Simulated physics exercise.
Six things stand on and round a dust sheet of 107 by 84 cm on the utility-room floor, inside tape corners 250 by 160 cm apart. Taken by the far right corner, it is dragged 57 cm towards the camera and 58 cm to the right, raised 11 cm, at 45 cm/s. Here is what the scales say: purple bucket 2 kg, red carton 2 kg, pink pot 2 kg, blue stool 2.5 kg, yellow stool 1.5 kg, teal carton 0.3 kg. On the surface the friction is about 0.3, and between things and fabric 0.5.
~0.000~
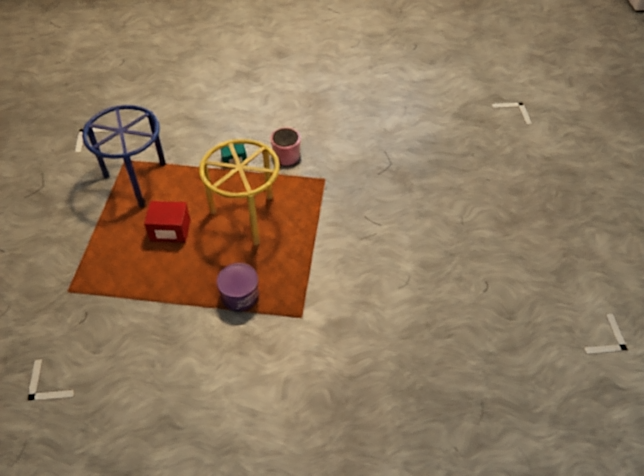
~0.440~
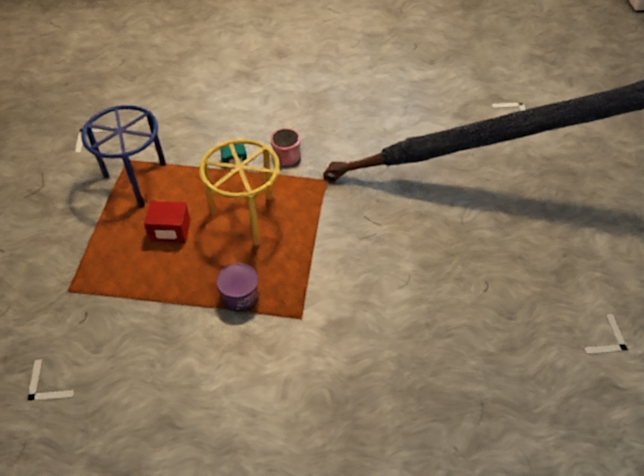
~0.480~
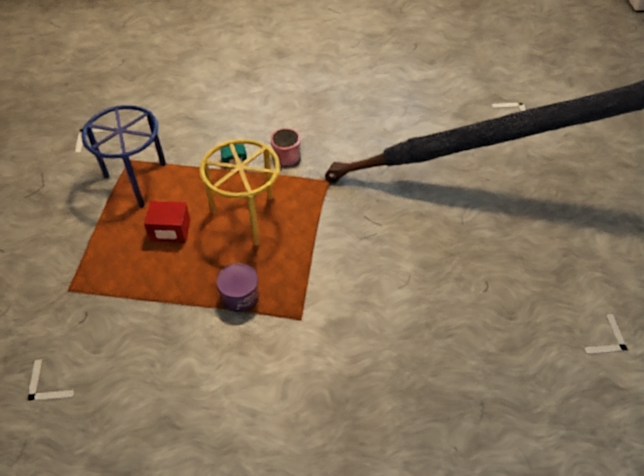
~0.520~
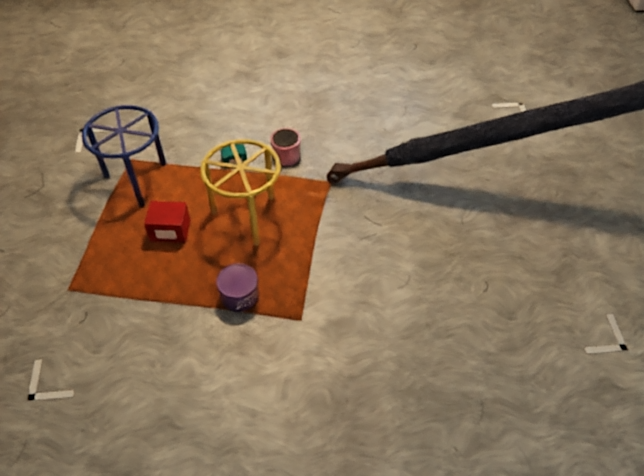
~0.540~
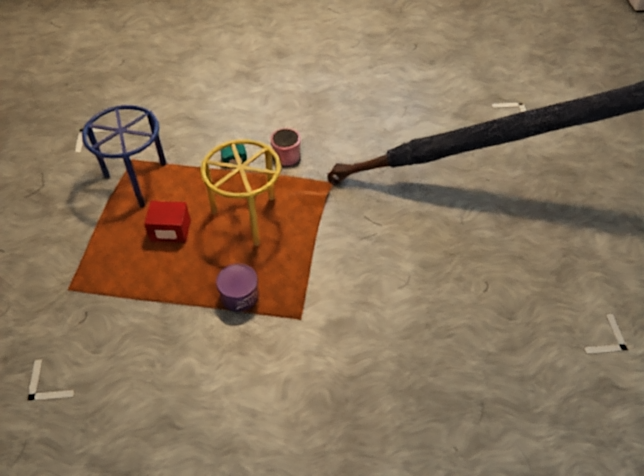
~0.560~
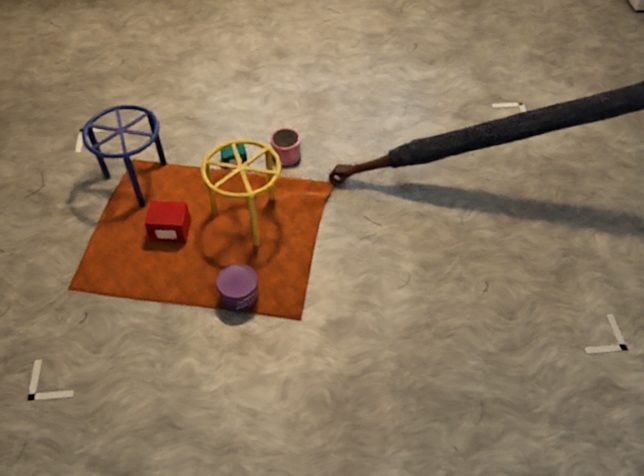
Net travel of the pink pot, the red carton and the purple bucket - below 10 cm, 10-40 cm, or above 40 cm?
In the end pink pot: Short, red carton: Long, purple bucket: Mid.
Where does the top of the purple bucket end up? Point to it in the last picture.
Around (301, 281).
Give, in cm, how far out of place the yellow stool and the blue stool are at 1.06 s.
Displacements - yellow stool 15 cm, blue stool 6 cm.
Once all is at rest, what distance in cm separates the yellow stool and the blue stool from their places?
About: Yellow stool 60 cm, blue stool 15 cm.
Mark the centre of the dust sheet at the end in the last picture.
The middle ends up near pixel (328, 237).
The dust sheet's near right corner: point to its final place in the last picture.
Around pixel (322, 352).
By 1.1 s, middle of the dust sheet at (228, 229); red carton 13 cm off its start, yellow stool 14 cm off its start, blue stool 7 cm off its start.
By 1.5 s, middle of the dust sheet at (262, 230); red carton 31 cm off its start, purple bucket 4 cm off its start, yellow stool 31 cm off its start.
By 2.0 s, middle of the dust sheet at (300, 233); red carton 50 cm off its start at (272, 198), purple bucket 16 cm off its start at (275, 278), yellow stool 50 cm off its start at (346, 192).
By 2.5 s, middle of the dust sheet at (328, 237); red carton 65 cm off its start, purple bucket 28 cm off its start, yellow stool 64 cm off its start.
By 3.1 s, middle of the dust sheet at (328, 237); red carton 65 cm off its start at (303, 200), purple bucket 28 cm off its start at (301, 281), pink pot 0 cm off its start at (286, 138), yellow stool 64 cm off its start at (377, 199).
